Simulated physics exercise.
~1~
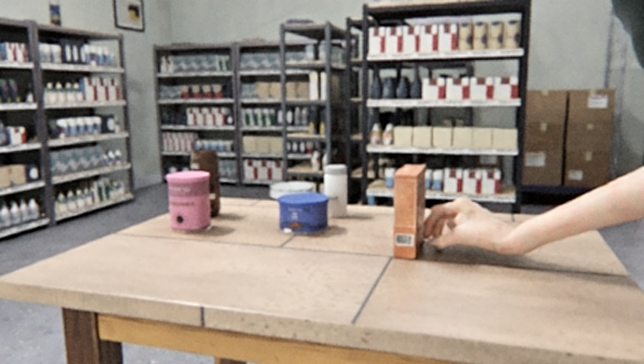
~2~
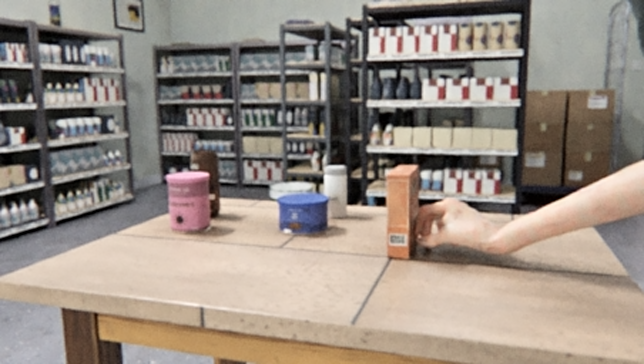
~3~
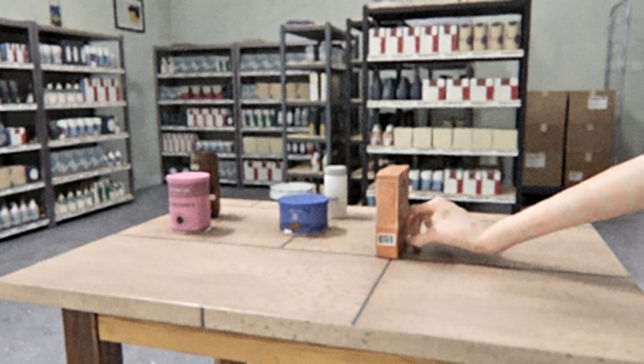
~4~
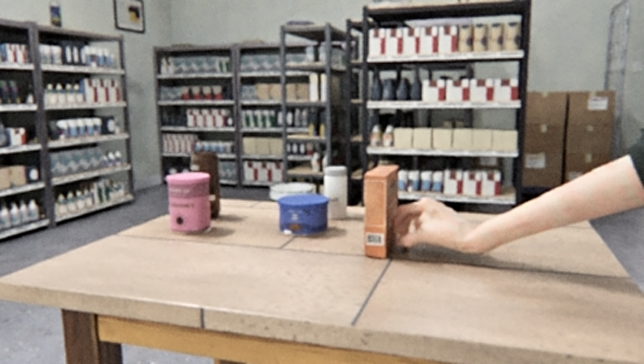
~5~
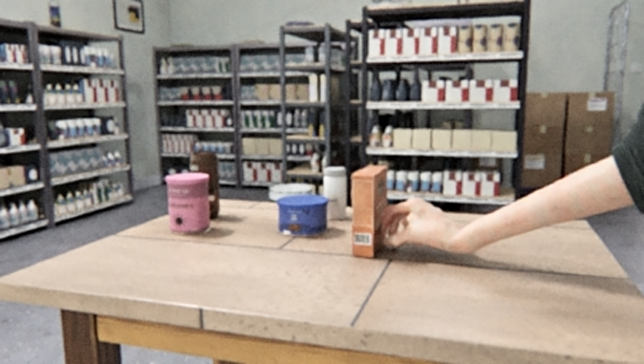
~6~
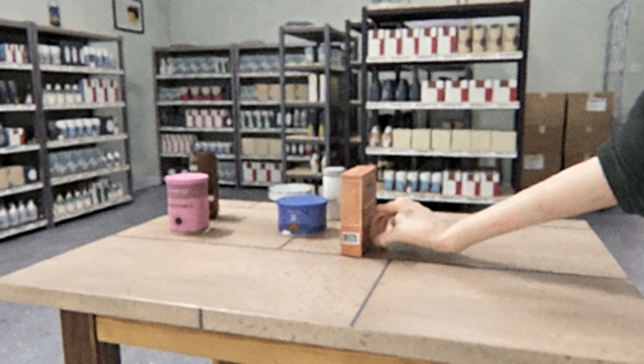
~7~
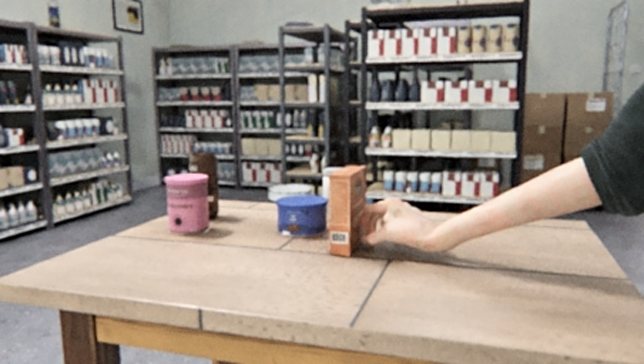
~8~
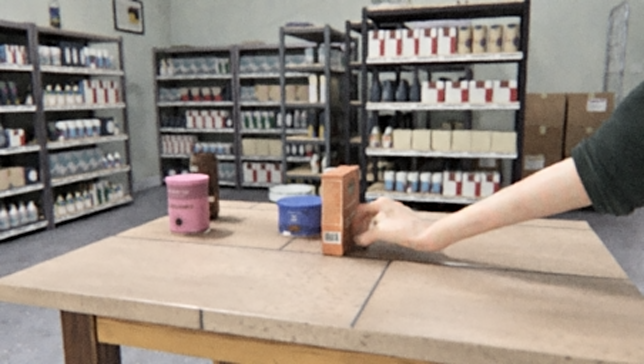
An orange packet stands upright on a tan table in a storeroom, seen from the front and slightly above by a gently swaying camera, with a hand touching its right side. To its left are a blue tub, a pink tin and a brown container behind the tin, and stocked shelves line the room behind. The hand pushes the packet steadily leftward across the tabletop, and the dark-sleeved arm comes further into view. The packet slides closer to the blue tub and partly passes in front of it. It ends still upright, with the hand beside it and the tin and brown container unmoved.
